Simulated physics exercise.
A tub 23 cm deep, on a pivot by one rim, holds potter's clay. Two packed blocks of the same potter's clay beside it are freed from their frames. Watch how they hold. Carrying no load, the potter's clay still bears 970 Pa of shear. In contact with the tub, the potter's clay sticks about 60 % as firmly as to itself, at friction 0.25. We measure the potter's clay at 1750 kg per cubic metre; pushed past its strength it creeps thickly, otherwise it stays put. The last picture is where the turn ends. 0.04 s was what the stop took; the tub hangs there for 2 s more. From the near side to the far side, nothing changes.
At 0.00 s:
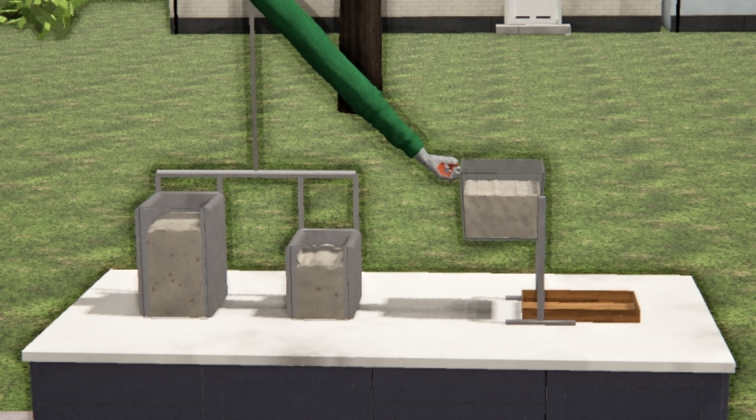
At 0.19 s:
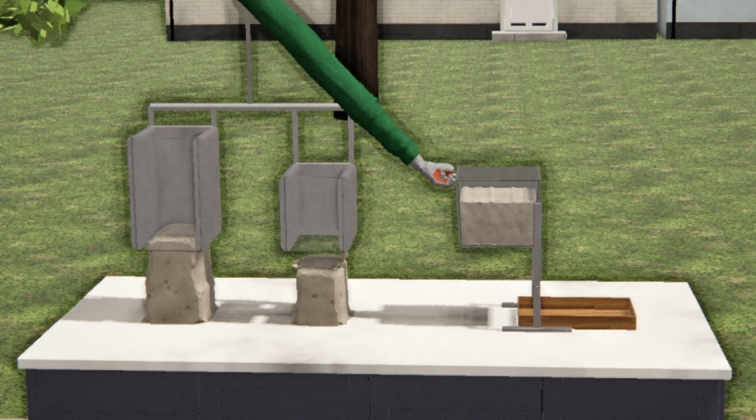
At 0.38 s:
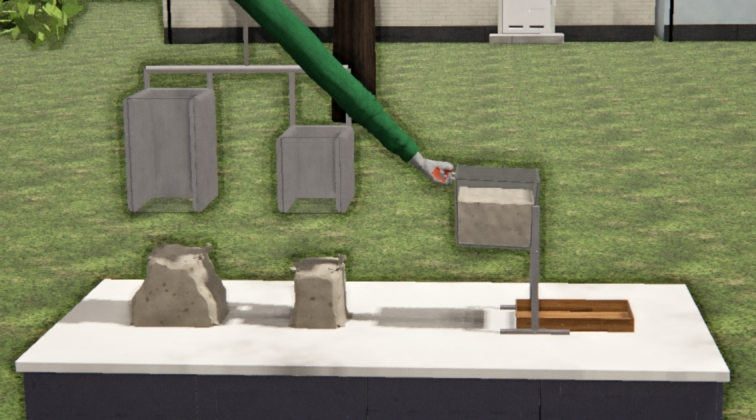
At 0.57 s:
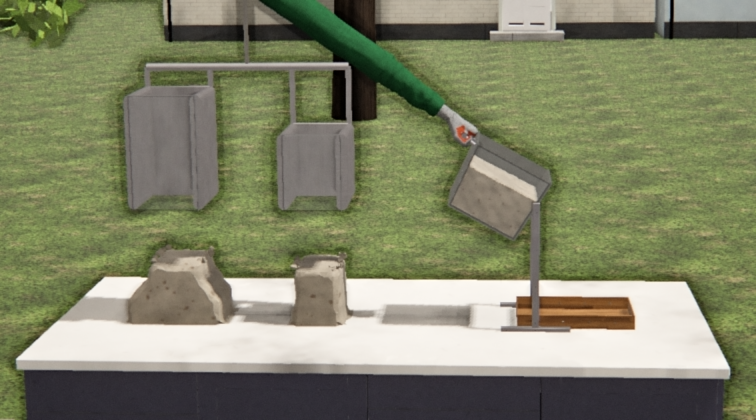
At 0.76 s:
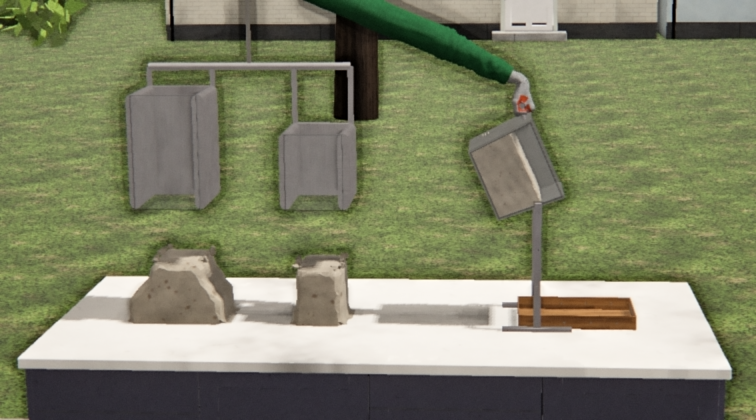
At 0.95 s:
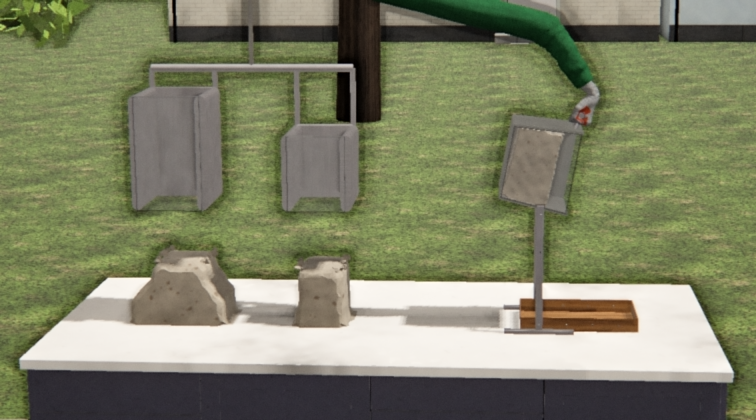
To begin with, two grey casings rise off a pair of clay blocks, and the taller left block slumps and widens while the shorter one keeps its shape. Then a green-sleeved arm turns the raised tub rightward on its stand, past upright onto its side, with the clay still inside.
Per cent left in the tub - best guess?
Best guess: 40 %.
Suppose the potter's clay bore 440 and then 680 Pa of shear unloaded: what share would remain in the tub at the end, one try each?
You'd see 35 percent the first time and 40 percent the second.
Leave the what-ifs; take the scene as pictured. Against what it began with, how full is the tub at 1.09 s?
Some 95 per cent.
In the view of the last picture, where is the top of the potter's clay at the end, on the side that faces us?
The highest point is near (521, 175) in the last picture.
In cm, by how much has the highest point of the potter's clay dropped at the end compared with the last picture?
The top ends up some 16 cm below its level in the last picture.
By 1.09 s, the tub is at 100 degrees and holds 97 %.
By 1.26 s, the tub is at 100 degrees and holds 47 %.
By 1.43 s, the tub is at 100 degrees and holds 40 %.
By 1.60 s, the tub is at 100 degrees and holds 40 %.
By 2.95 s, at the end, the tub is at 100 degrees and holds 40 %.
